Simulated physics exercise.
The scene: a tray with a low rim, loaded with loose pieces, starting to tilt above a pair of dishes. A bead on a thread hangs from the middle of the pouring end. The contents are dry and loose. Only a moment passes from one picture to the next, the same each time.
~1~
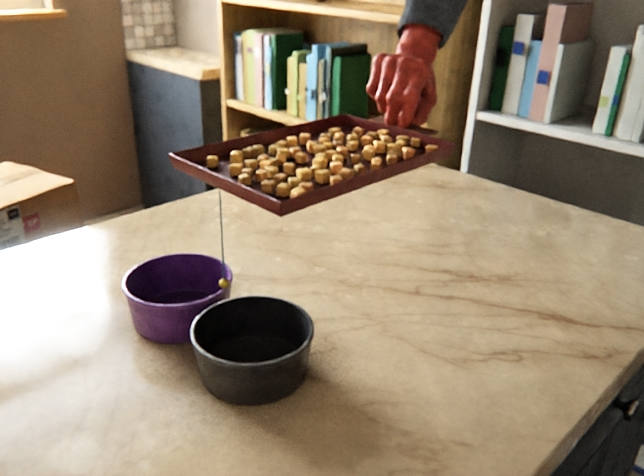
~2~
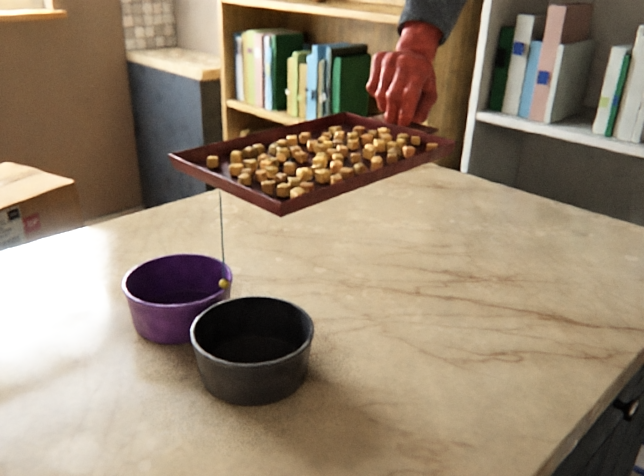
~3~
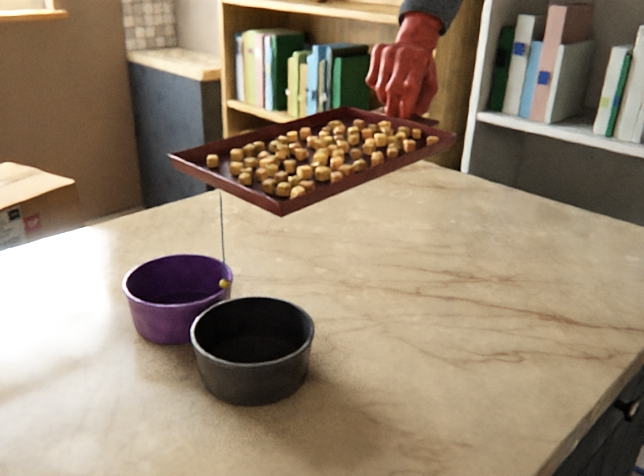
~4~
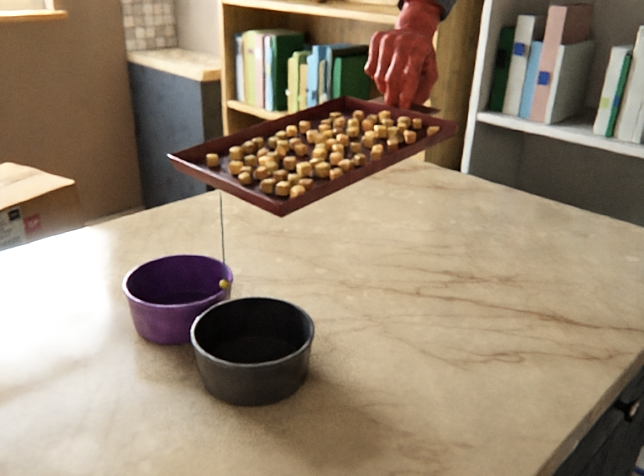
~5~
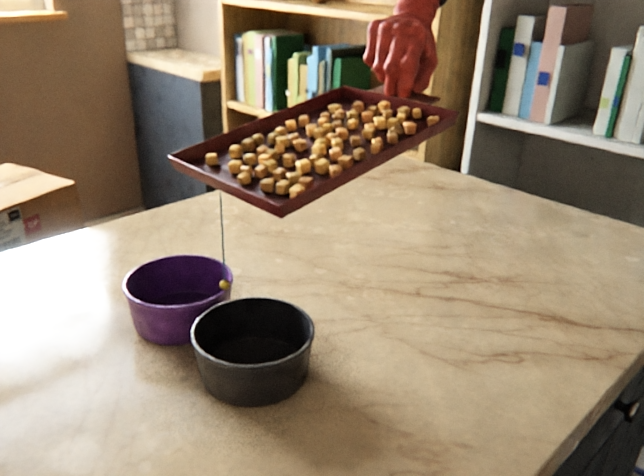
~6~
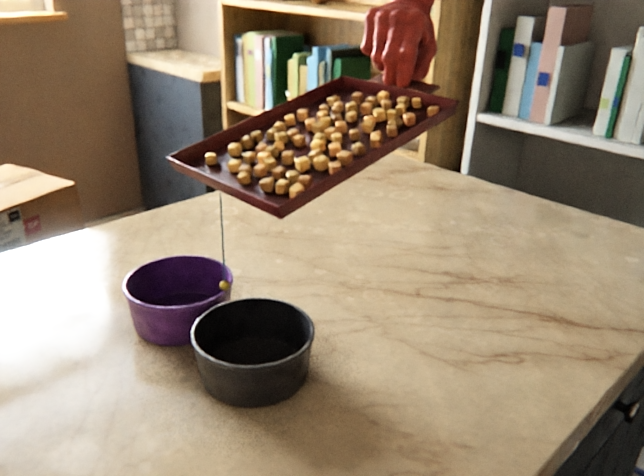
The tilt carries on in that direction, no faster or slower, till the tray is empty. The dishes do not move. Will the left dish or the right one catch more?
The right-hand one ends fuller.
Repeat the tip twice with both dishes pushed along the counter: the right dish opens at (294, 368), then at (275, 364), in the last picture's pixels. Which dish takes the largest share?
At the first place left, at the second the left-hand dish.
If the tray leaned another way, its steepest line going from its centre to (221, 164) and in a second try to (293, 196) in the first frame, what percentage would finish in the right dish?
The first gives 0 %, the second 80 %.
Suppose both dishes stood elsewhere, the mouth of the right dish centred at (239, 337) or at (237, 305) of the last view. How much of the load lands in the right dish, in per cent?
Roughly 50 per cent, and 10 per cent.
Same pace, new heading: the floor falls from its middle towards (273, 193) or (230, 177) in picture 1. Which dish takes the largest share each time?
In turn: Right; left.
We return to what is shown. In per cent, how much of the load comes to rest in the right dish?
Near 30 %.
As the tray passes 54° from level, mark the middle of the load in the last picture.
Roughly at (243, 166).
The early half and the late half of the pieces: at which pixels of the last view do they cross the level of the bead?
First near (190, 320), later near (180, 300).
Shortly afterwards, tray tipped steeply; all but a few on the tray; a little in the air.
Next, tray tipped right over; the bulk on the tray; a little in the right dish; a little outside both; only a few in the air.
Some moments later, tray tipped past a quarter turn; near a quarter in the right dish; a little in the left dish; near two thirds outside both.
In the end, tray tipped past a quarter turn; near a quarter in the right dish; a little in the left dish; near two thirds outside both.
